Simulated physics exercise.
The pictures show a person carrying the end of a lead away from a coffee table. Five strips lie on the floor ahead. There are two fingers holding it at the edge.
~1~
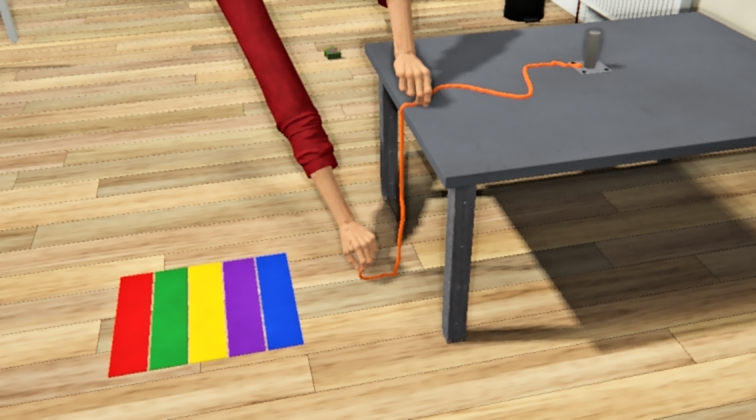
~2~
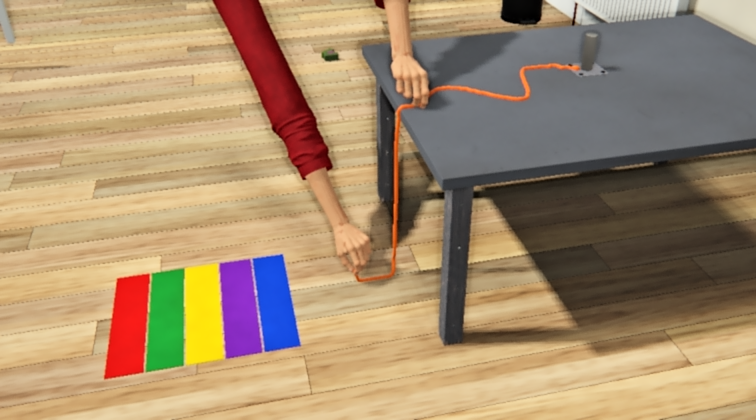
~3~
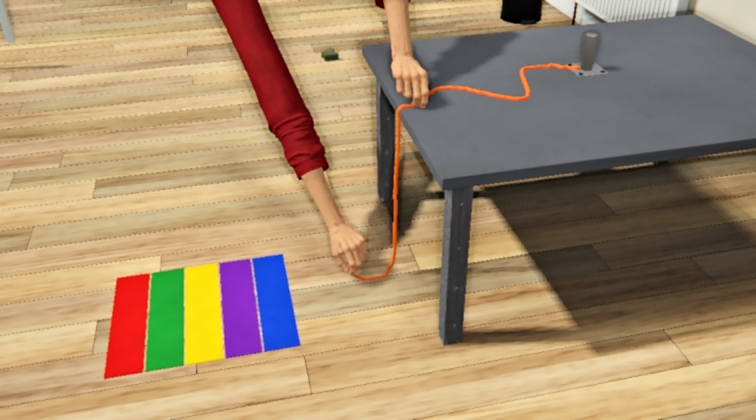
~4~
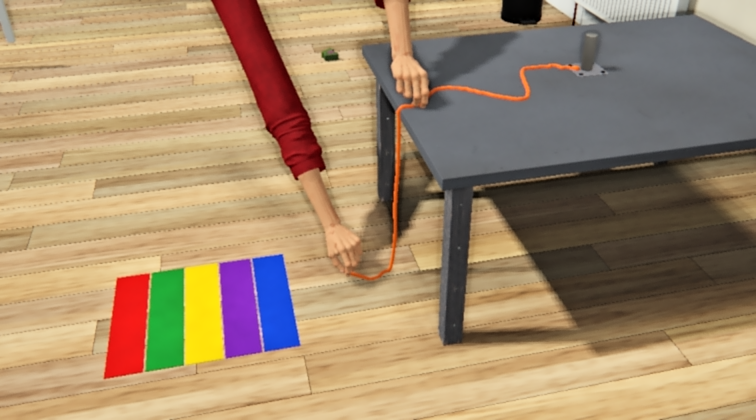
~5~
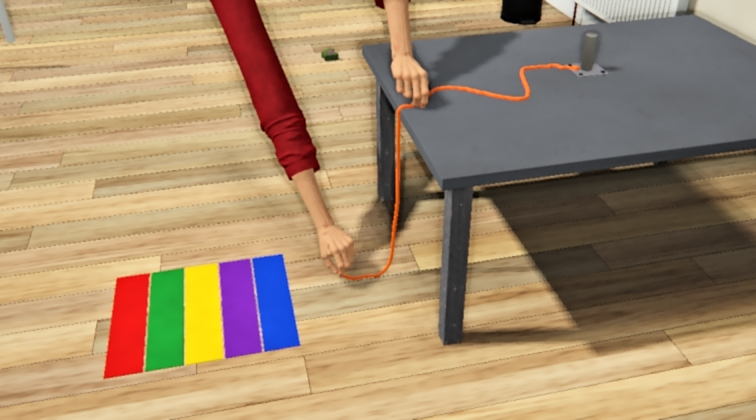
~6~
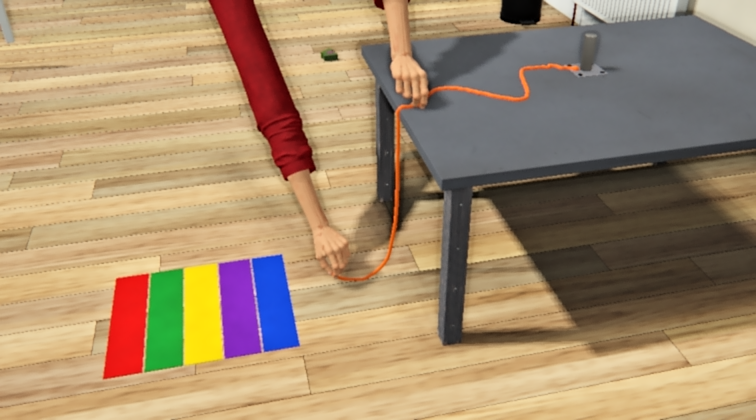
A hand slowly draws the end of an orange cord left across the wooden floor.
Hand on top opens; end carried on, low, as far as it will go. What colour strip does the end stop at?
Red.
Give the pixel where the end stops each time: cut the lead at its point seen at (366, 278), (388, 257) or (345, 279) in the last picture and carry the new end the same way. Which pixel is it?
Going through them in turn gives (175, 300), (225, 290) and finally (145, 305).
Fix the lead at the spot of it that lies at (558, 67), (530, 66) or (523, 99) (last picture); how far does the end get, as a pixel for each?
Approximately at (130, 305), at (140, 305) and at (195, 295), in that order.
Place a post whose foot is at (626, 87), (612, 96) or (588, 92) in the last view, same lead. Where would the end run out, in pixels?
About (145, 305), (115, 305) and (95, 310).
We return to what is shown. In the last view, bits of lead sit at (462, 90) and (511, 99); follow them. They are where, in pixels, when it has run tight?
End positions: About (394, 105) and about (443, 93).
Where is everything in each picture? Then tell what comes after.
The first picture shows end (360, 269); blue (283, 328); purple (246, 335); yellow (208, 341); green (169, 347); red (130, 354).
The second picture shows end (355, 271); lead through (545, 67) (528, 93) (458, 88) (403, 108) (397, 185) (394, 253).
The third picture shows end (350, 272).
The fourth picture shows end (346, 272); lead through (545, 67) (528, 93) (458, 88) (403, 108) (396, 185) (394, 253).
The fifth picture shows end (339, 273).
The sixth picture shows end (334, 274); lead through (545, 67) (528, 93) (458, 89) (403, 109) (397, 185) (389, 254).
Soon after, end near (197, 295); over yellow.
After that, end near (151, 302); over green.
At the stop, end near (124, 306); over red. It gets as far as the red strip.
